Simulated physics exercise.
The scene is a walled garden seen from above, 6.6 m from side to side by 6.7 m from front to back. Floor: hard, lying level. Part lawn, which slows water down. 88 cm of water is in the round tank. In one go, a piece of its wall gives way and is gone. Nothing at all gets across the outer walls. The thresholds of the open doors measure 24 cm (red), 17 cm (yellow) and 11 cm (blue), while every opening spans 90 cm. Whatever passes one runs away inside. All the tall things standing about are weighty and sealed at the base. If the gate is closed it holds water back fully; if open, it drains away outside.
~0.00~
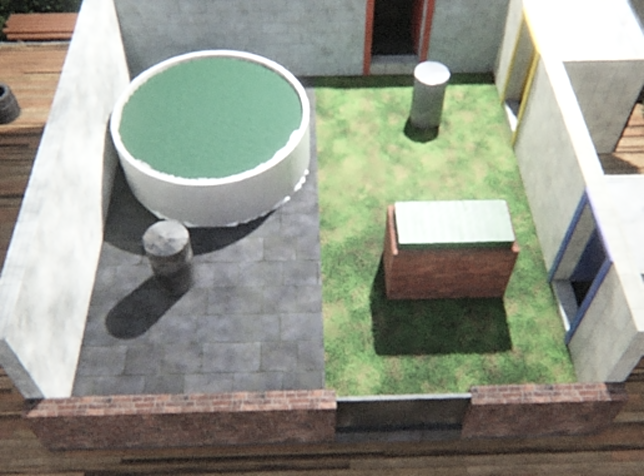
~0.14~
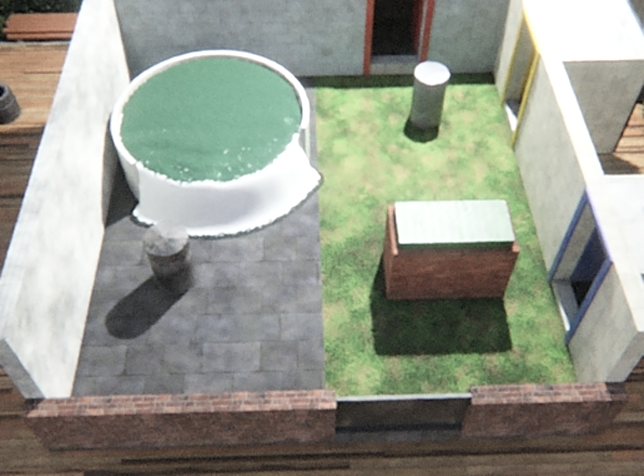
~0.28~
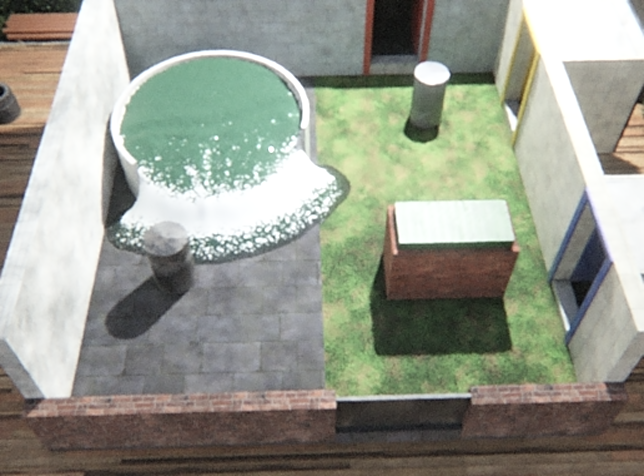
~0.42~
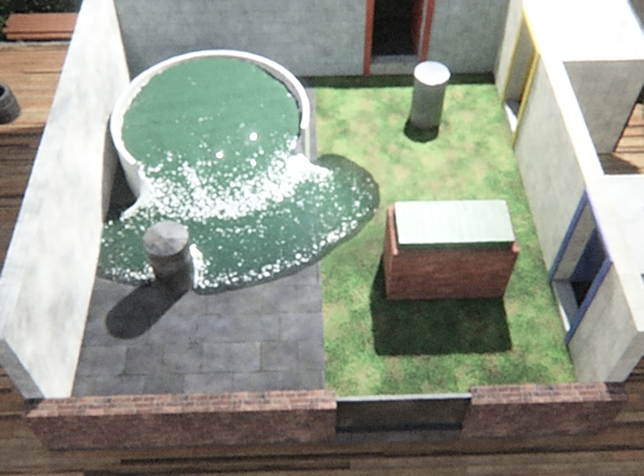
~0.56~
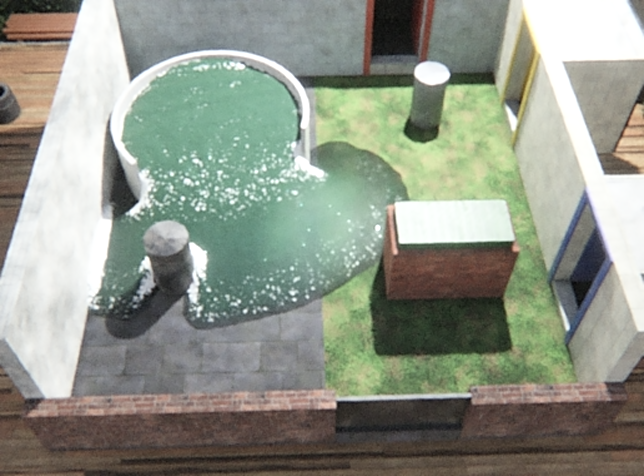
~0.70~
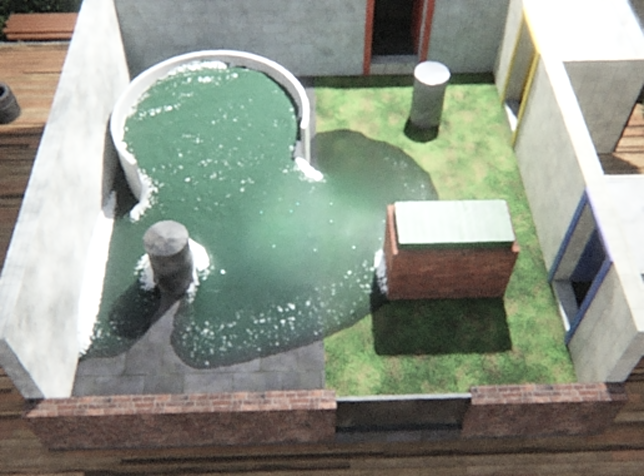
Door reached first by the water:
Blue door.
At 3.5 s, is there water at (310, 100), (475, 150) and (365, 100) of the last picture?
Going through the three points: Not yet touched, then awash, then not yet touched.
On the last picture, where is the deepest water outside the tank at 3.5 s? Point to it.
In the last picture, around (563, 408).
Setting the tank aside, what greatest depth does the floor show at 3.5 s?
About 47 cm.
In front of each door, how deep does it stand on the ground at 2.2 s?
In cm: Red 0, yellow 0, blue 1.
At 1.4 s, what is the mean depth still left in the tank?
Around 46 cm on average.
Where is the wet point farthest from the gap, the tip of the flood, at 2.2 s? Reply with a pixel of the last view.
That's around (549, 409) in the last picture.
After 1.4 s water covers 60 % of the floor and is deepest (52 cm) near (66, 422); red door not reached, yellow door not reached, blue door not reached.
After 2.2 s water covers 70 % of the floor and is deepest (54 cm) near (295, 416); red door not reached, yellow door not reached, blue door not reached.
After 3.5 s water covers 80 % of the floor and is deepest (47 cm) near (563, 408); red door not reached, yellow door reached at 2.9 s, blue door reached at 2.2 s.
After 6.0 s water covers 95 % of the floor and is deepest (26 cm) near (460, 303); red door reached at 5.8 s, yellow door reached at 2.9 s, blue door reached at 2.2 s.
After 10.0 s water covers 100 % of the floor and is deepest (20 cm) near (384, 199); red door reached at 5.8 s, yellow door reached at 2.9 s, blue door reached at 2.2 s.
